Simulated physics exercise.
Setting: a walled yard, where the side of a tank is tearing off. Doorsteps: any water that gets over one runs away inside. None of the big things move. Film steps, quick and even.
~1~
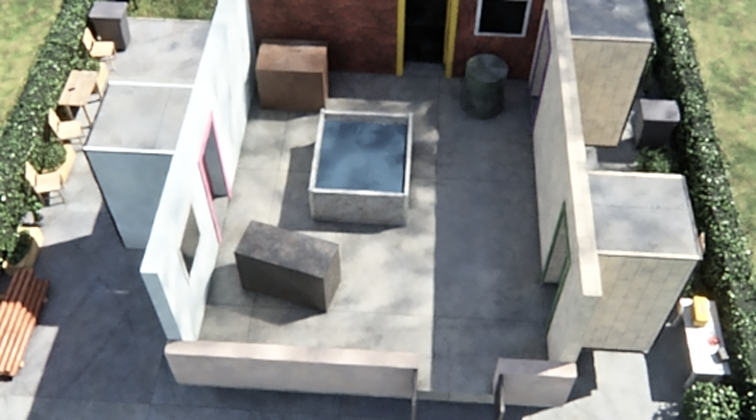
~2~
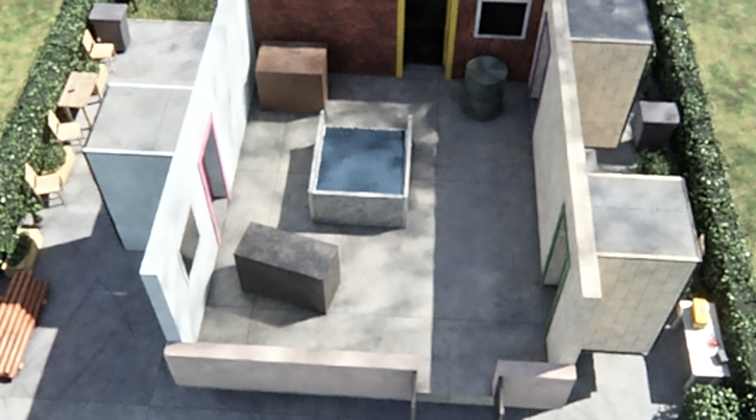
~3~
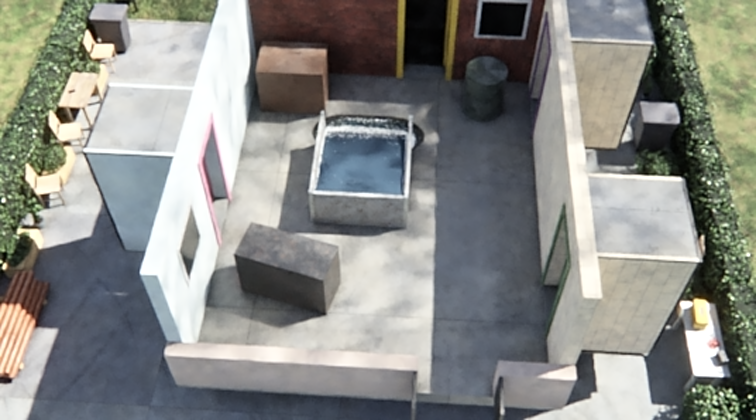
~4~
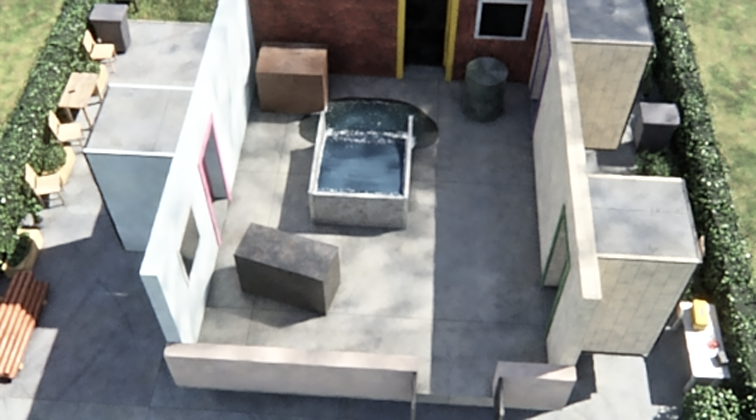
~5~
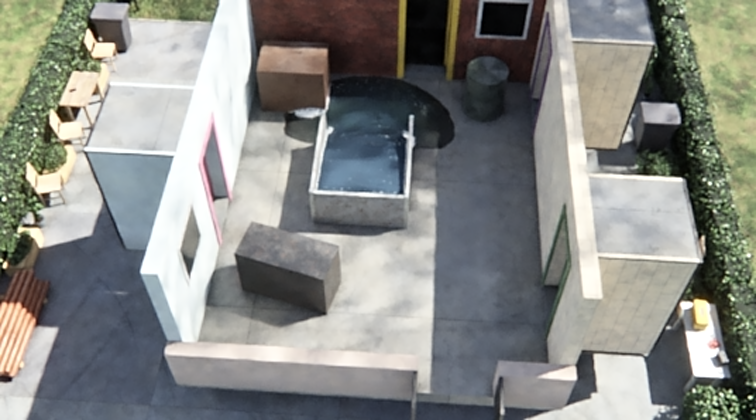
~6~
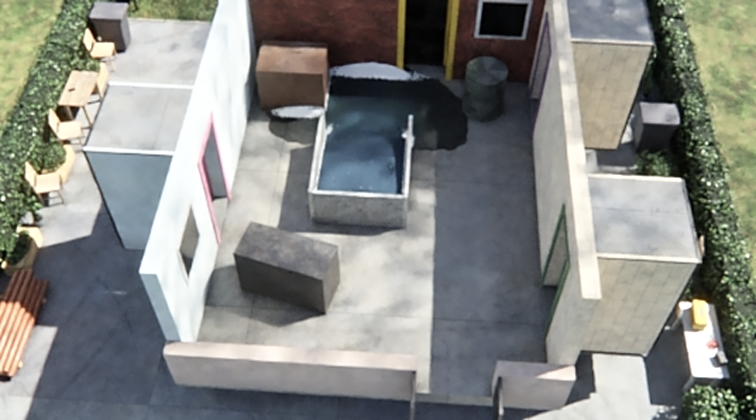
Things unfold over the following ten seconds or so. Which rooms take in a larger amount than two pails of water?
In the end, the green door takes in no more; the yellow door takes in more; the pink door takes in no more; the purple door takes in more.
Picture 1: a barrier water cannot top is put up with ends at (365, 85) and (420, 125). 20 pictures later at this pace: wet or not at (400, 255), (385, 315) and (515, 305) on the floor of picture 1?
Point by point: First not reached, second not reached, third not reached.
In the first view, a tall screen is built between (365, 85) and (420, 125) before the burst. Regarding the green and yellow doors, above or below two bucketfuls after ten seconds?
Then the green door exceeds the limit, and the yellow door falls short.
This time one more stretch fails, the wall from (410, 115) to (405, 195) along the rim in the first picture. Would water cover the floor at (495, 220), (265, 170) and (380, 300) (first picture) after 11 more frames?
So: Wetted, then spared, then spared.
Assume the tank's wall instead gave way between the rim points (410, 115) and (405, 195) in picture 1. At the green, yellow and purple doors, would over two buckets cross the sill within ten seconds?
Note - green door breaks the threshold; yellow door comes in lower; purple door breaks the threshold.
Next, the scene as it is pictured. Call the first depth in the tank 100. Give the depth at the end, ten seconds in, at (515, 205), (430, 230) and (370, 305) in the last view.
Around 6, 8 and 6 percent, in that order.
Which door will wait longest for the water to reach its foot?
Answer - the green door.
A moment on, water covers 20 % of the floor; the green door not reached, the yellow door over two buckets in, the pink door not reached, the purple door not reached.
Next, water covers 30 % of the floor; the green door not reached, the yellow door far over two buckets in, the pink door not reached, the purple door wet at the sill, nothing in.
Then, water covers 50 % of the floor; the green door not reached, the yellow door far over two buckets in, the pink door wet at the sill, nothing in, the purple door over two buckets in.
Later, water covers 90 % of the floor; the green door wet at the sill, nothing in, the yellow door far over two buckets in, the pink door wet at the sill, nothing in, the purple door over two buckets in.
In the end, water covers 95 % of the floor; the green door wet at the sill, nothing in, the yellow door far over two buckets in, the pink door wet at the sill, nothing in, the purple door over two buckets in.
